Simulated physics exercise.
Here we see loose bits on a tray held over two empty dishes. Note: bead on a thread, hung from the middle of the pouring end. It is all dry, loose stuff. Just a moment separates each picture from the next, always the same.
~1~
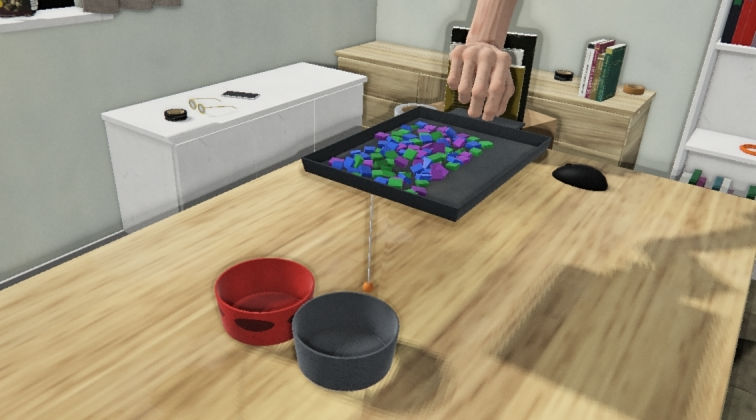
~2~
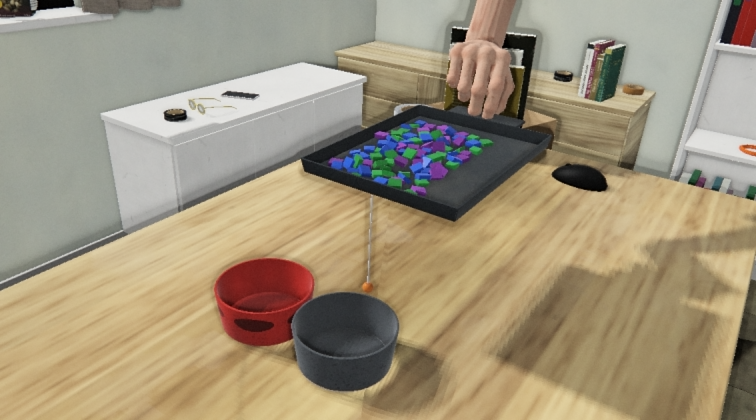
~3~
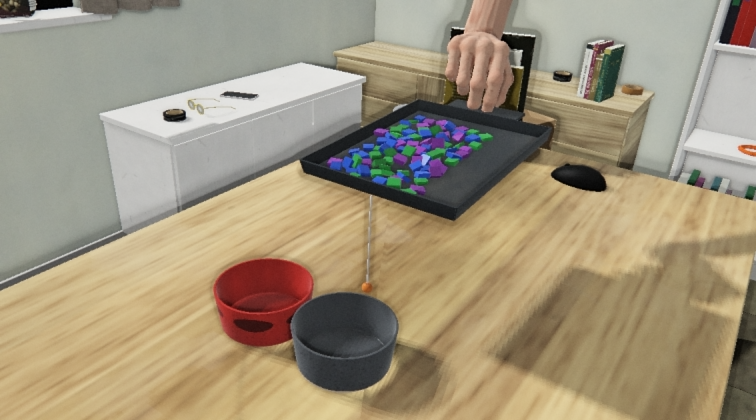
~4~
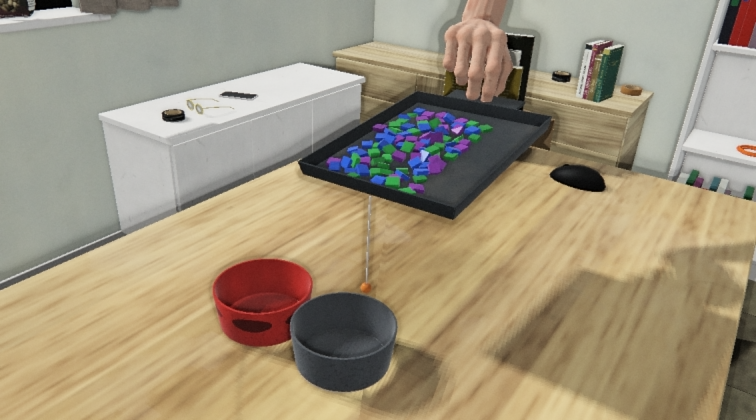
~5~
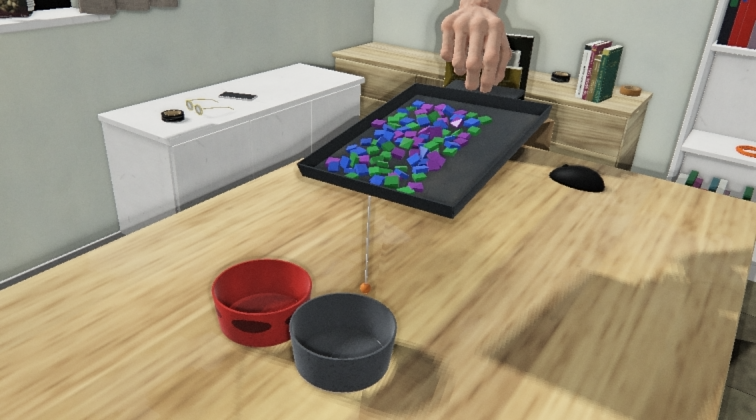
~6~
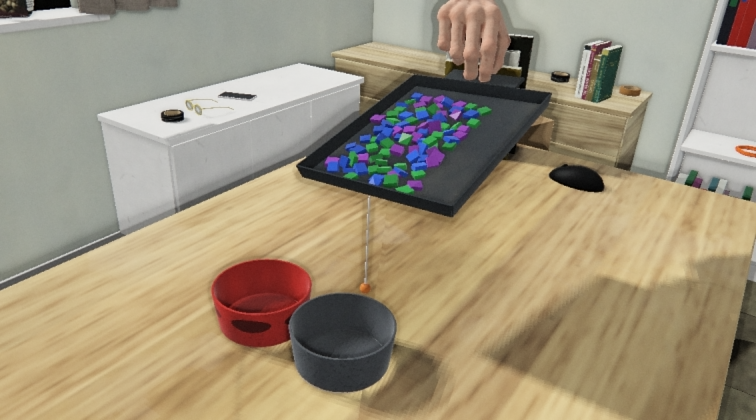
Tray of blue, green and purple mosaic tiles tilting slightly above red and grey dishes as a hand grips its far side.
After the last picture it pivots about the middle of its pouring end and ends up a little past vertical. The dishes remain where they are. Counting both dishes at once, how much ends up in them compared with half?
Between them they hold more than half.
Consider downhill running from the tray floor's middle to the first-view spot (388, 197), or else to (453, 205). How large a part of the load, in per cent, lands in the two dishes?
Respectively 70 and 0 in a hundred.
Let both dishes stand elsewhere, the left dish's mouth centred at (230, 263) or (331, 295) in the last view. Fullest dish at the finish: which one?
At place one the right of the pair; at place two the left of the pair.
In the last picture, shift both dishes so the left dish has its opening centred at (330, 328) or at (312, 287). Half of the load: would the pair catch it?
Short of half, then the bulk of it.
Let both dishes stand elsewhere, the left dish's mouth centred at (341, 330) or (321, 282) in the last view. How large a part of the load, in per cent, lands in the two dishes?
Around 30 and around 70 per cent, in that order.
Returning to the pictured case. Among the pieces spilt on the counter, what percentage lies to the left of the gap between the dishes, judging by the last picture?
0 per cent, about.
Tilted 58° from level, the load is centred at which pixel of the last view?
The load is centred about (355, 146).
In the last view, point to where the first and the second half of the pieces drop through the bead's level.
I'd put it at roughly (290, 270), and after that at roughly (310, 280).
Soon after the last picture, tray tipped steeply; all on the tray.
A little later, tray tipped right over; about a quarter on the tray; a small part in the right dish; about a third in the left dish; a small part outside both; about a quarter in the air.
Later still, tray tipped past a quarter turn; about a third in the right dish; about half in the left dish; a small part outside both; a stray few in the air.
At rest, tray tipped past a quarter turn; about a third in the right dish; about half in the left dish; a small part outside both; a stray few in the air.
